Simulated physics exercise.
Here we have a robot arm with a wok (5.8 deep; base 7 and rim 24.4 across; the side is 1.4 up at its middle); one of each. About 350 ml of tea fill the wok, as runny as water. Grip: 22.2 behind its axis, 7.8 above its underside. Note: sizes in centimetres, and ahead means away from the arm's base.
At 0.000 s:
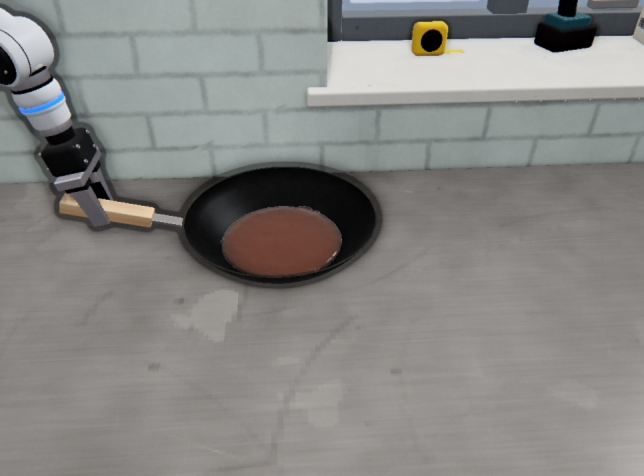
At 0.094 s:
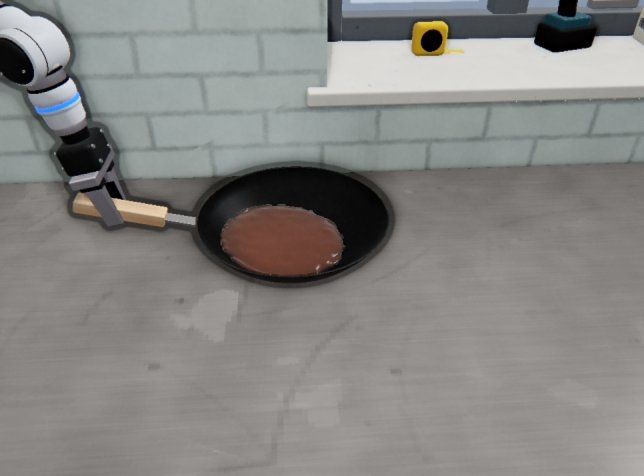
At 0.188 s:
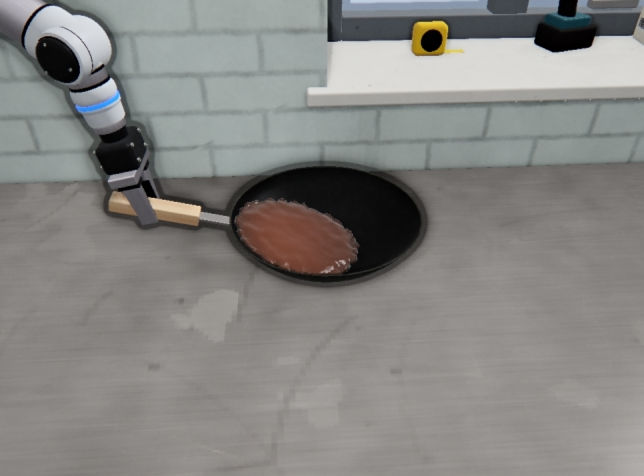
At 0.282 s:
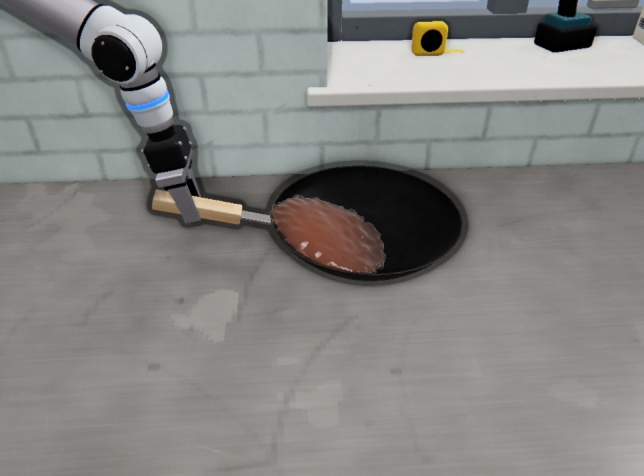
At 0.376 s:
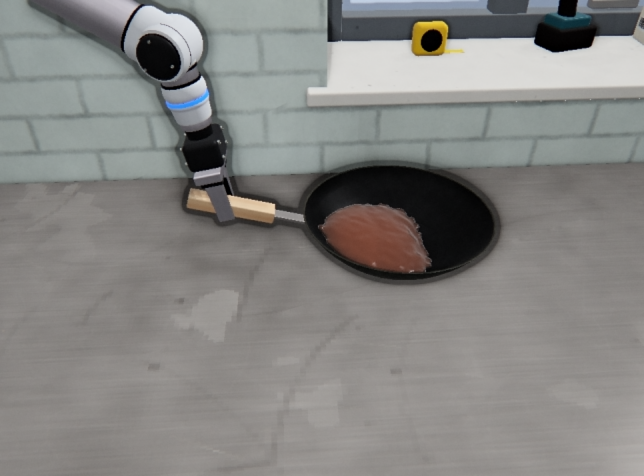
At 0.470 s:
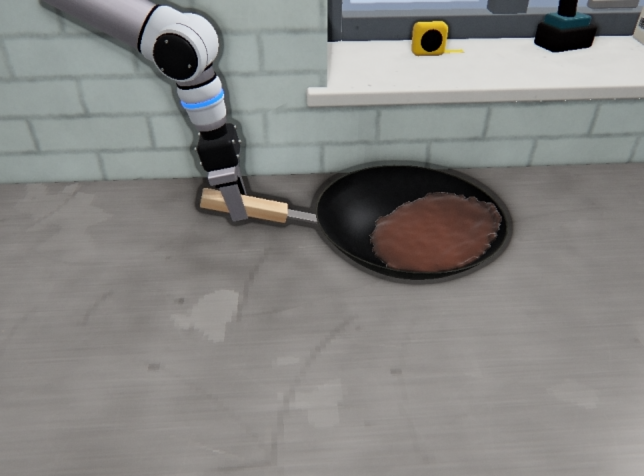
A white and grey robot arm at the upper left grips the wooden handle of a black wok and slides it rightward across a grey countertop, seen from above by a still camera. The reddish-brown liquid inside shifts to the wok's left side, rippling, then sweeps across to the right. Behind are pale green brick tiles and a white windowsill holding a yellow tape measure and a black-and-teal object.
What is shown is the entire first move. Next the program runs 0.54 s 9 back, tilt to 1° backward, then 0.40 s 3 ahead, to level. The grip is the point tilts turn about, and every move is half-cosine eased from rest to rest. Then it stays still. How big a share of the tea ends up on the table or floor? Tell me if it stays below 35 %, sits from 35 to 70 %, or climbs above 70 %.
It sits from 35 to 70 %.
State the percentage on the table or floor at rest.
It comes to about 60 percent.
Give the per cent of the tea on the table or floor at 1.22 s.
50 per cent.
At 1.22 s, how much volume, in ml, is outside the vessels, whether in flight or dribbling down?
About 15 ml.
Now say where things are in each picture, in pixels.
Wok middle at (282, 234), level; upper third of the tea around (281, 238), from x 220 to 340, top at y 205; 350 ml in the wok, in the first frame.
Wok middle at (294, 234), level; upper third of the tea around (266, 238), from x 225 to 345, top at y 205, in the second frame.
Wok middle at (326, 233), level; upper third of the tea around (268, 230), from x 235 to 355, top at y 200, in the third frame.
Wok middle at (364, 232), level; upper third of the tea around (301, 224), from x 270 to 385, top at y 195, in the fourth frame.
Wok middle at (396, 231), level; upper third of the tea around (356, 232), from x 320 to 430, top at y 205, in the fifth frame.
Wok middle at (407, 231), level; upper third of the tea around (462, 226), from x 370 to 500, top at y 195; 350 ml in the wok, in the sixth frame.
By 0.85 s, level, liquid up to 14 above the table; 195 ml in the wok, 145 ml on the table or floor, 10 ml in the air or running down outside.
By 1.22 s, level, liquid up to 15 above the table; 180 ml on the table or floor, 155 ml in the wok, 15 ml in the air or running down outside.
By 1.61 s, level, liquid up to 15 above the table; 200 ml on the table or floor, 145 ml in the wok, 5 ml in the air or running down outside.
By 2.41 s, level, liquid up to 14 above the table; 205 ml on the table or floor, 145 ml in the wok.
Final state, 205 ml on the table or floor, 145 ml in the wok. That is 59 % on the table or floor.
